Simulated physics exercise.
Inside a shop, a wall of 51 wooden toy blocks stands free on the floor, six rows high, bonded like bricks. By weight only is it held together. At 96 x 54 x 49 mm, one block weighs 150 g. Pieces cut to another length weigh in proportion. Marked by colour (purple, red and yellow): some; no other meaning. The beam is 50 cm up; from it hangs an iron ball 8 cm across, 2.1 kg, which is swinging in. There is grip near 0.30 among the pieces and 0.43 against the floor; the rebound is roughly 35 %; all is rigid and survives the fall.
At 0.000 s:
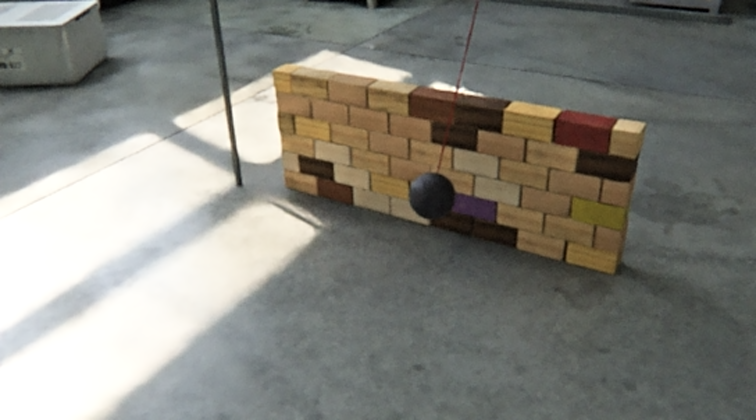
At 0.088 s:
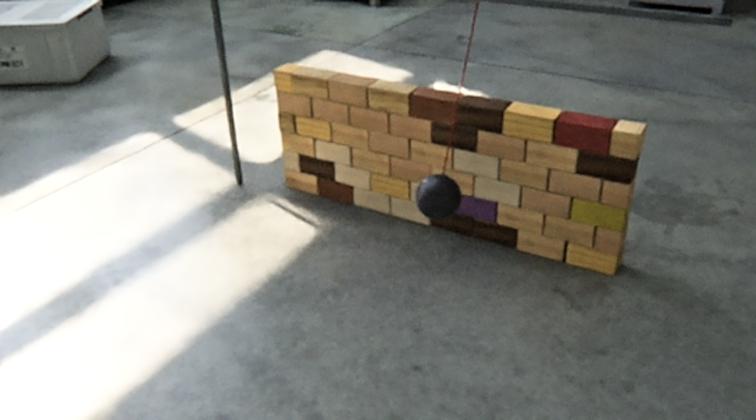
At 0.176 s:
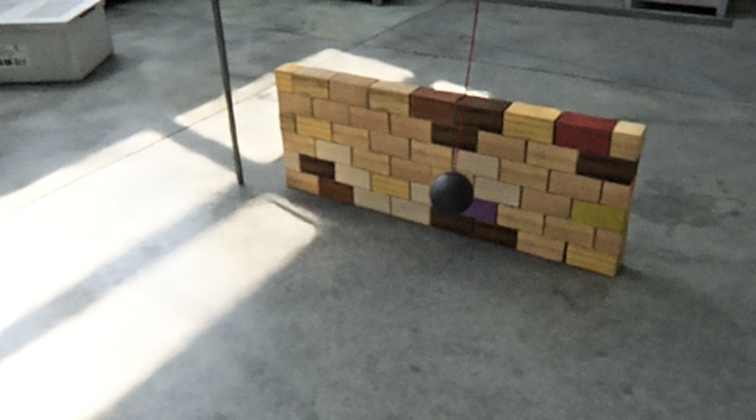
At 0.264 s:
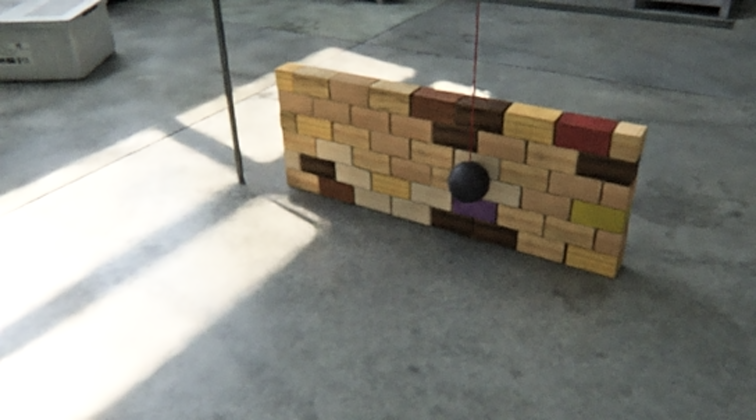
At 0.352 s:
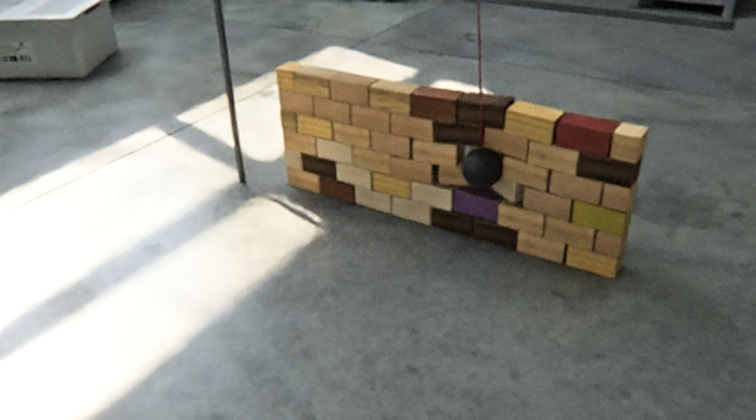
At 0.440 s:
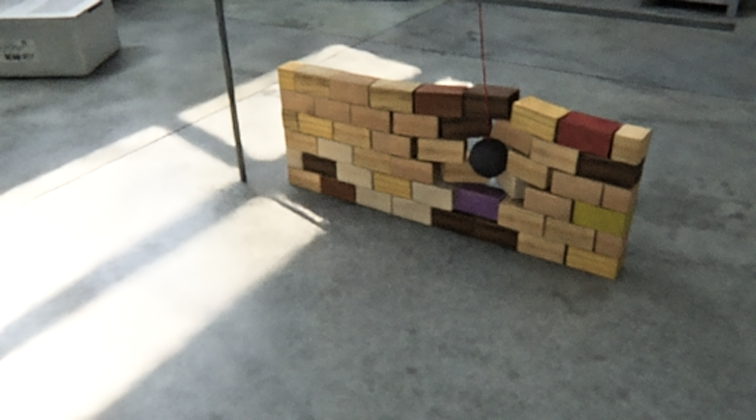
Inside a shop, a dark ball hanging on a thin red line swung into a low wall of wooden blocks and pushed through its middle, shoving nearby blocks out of line.
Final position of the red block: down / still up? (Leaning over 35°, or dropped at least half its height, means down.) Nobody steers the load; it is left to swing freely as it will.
Lost.
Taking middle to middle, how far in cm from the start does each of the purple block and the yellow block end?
The purple one ends around 8 cm from its start and the yellow one around 0 cm.
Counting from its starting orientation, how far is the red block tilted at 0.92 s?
Roughly 50°.
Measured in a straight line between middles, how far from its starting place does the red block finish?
About 32 cm from where it started.
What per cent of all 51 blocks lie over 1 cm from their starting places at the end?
30 in a hundred.
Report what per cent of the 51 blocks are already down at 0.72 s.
By then, 15 per cent.
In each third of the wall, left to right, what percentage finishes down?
Going left to right, I get 0, 60 and 30 percent.
After 0.72 s, line 9° past plumb; 7 of the 51 blocks down; red block 33° from how it stood; purple block 33° from how it stood.
After 0.92 s, line 9° before plumb; 15 of the 51 blocks down; red block 53° from how it stood, 16 cm lower; purple block on its side.
In the end (1.9 s), line 9° past plumb; 15 of the 51 blocks down; red block on its side; purple block on its side; yellow block unmoved. From the last view, middles, red block near (658, 208), purple block near (494, 208).
